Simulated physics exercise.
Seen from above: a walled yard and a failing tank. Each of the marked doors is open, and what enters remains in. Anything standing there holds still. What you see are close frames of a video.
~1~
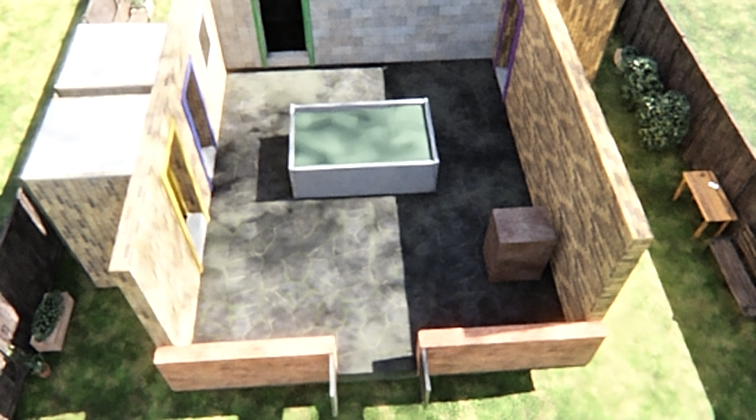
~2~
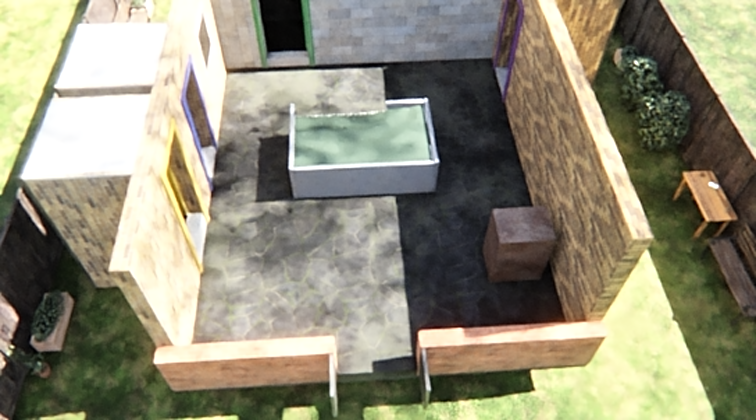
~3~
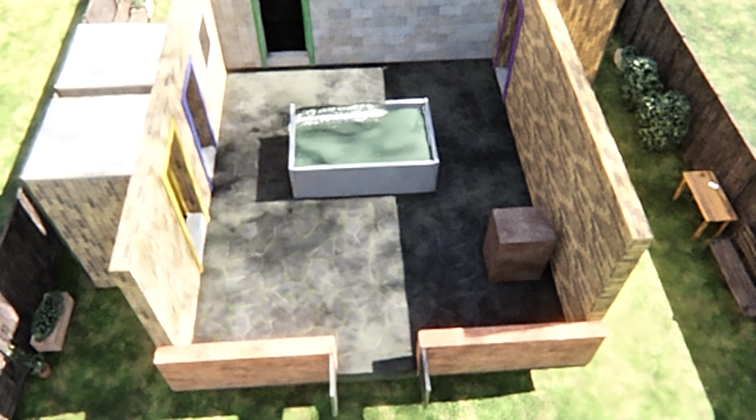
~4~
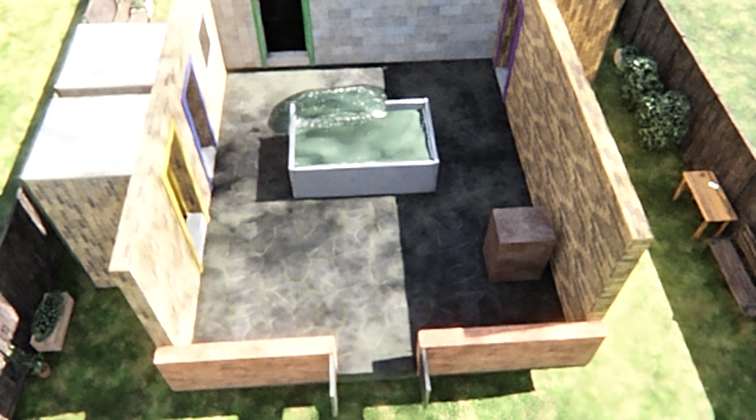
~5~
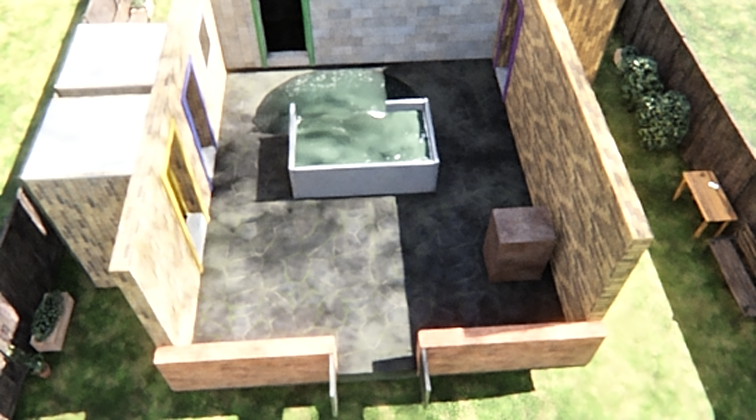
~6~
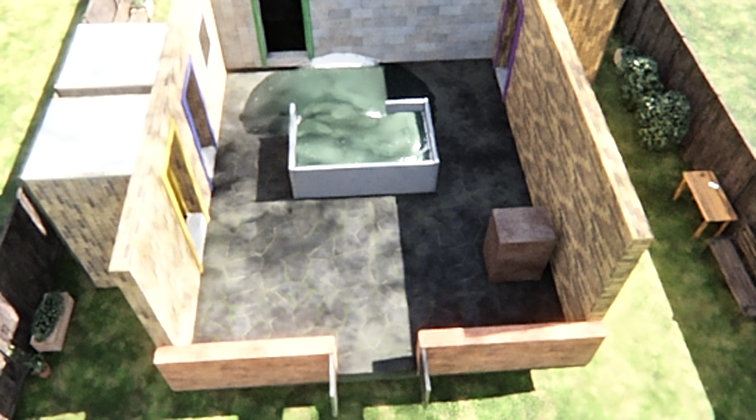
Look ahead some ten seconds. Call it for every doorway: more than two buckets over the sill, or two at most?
My call: The yellow door two at most; the blue door two at most; the green door more than two; the purple door more than two.
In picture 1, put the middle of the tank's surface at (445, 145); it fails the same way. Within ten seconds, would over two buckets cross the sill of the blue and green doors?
Lab note - blue door remains within bounds, green door remains within bounds.
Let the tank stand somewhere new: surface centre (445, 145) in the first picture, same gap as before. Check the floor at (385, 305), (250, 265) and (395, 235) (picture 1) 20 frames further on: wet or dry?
Spot one is not touched, spot two is not touched, spot three is not touched.
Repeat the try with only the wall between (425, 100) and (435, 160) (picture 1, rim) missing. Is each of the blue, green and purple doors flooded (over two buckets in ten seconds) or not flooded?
The blue door door remains within the limit, the green door door remains within the limit and the purple door door tops the limit.
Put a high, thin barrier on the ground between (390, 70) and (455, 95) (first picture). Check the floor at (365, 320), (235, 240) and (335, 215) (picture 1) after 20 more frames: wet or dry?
Results in sequence: Bone-dry / swamped / bone-dry.
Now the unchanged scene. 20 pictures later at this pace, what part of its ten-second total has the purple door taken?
Something like 50 in a hundred.
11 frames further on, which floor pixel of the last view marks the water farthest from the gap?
Roughly at (492, 63).
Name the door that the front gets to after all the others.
Looks like the door marked yellow.
A moment on, water covers 20 % of the floor; the yellow door not reached, the blue door not reached, the green door under two buckets in, the purple door not reached.
Next, water covers 25 % of the floor; the yellow door not reached, the blue door not reached, the green door over two buckets in, the purple door under two buckets in.
Then, water covers 55 % of the floor; the yellow door wet at the sill, nothing in, the blue door wet at the sill, nothing in, the green door far over two buckets in, the purple door over two buckets in.
Later, water covers 85 % of the floor; the yellow door wet at the sill, nothing in, the blue door wet at the sill, nothing in, the green door far over two buckets in, the purple door far over two buckets in.
In the end, water covers 95 % of the floor; the yellow door wet at the sill, nothing in, the blue door wet at the sill, nothing in, the green door far over two buckets in, the purple door far over two buckets in.
